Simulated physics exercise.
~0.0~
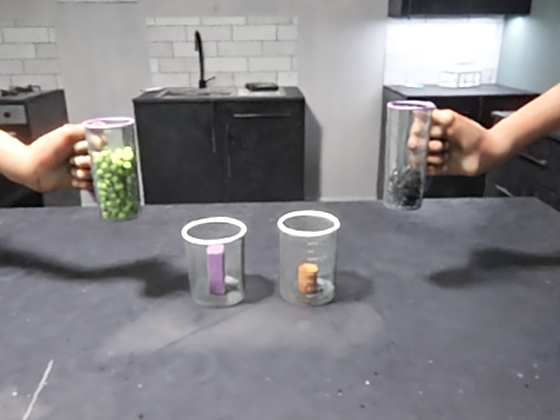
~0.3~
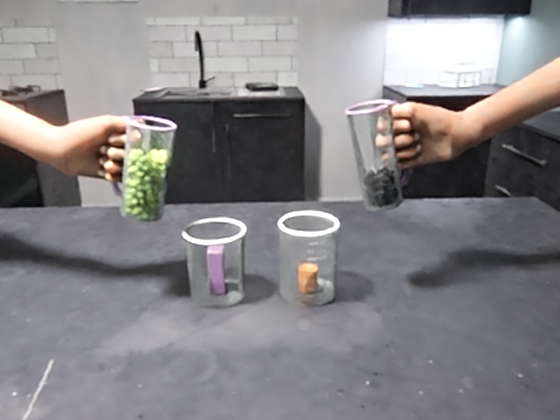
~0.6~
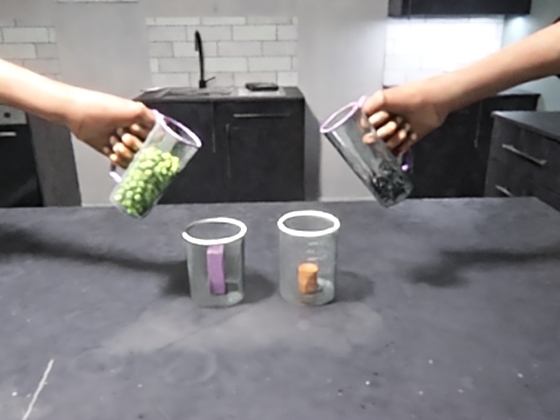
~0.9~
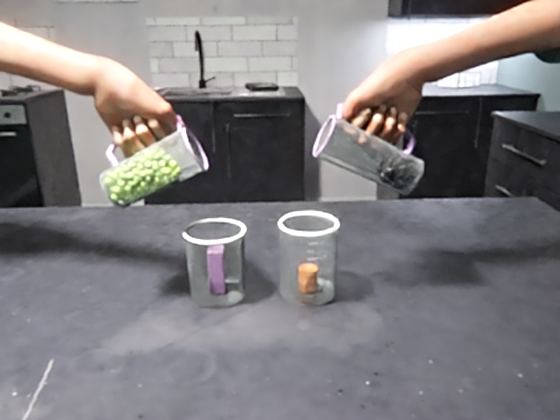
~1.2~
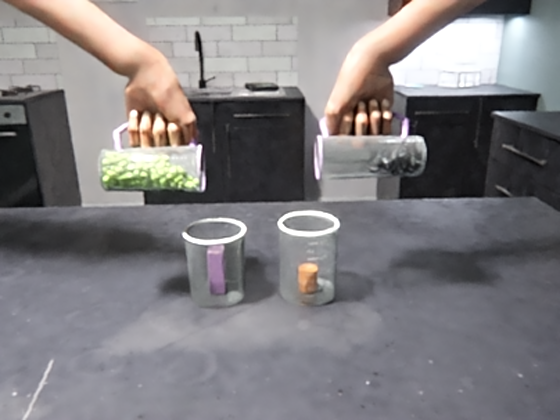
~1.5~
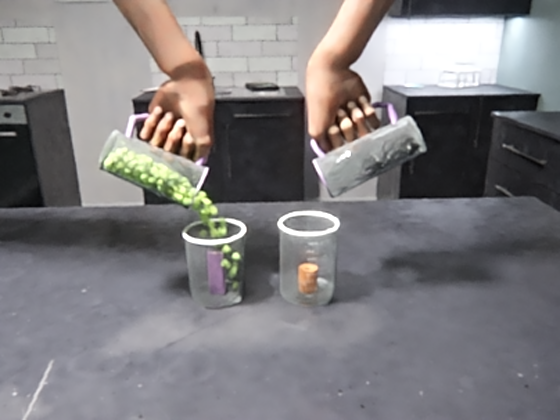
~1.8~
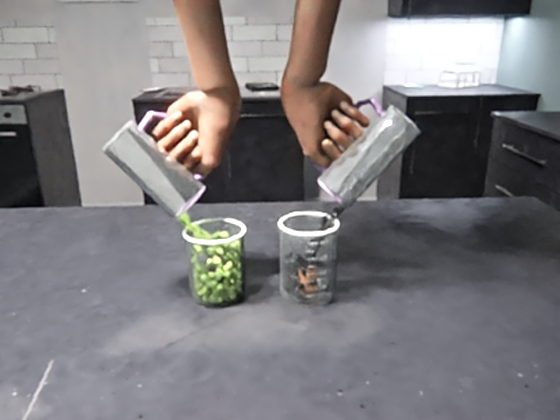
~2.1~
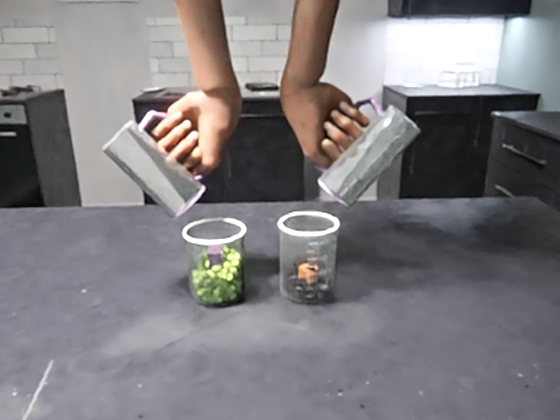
On a dark kitchen counter, two hands tipped clear cups over two glass containers, green pieces pouring into the left one first, then dark pieces into the right, until both cups were empty and the purple and orange objects still showed above the piles.
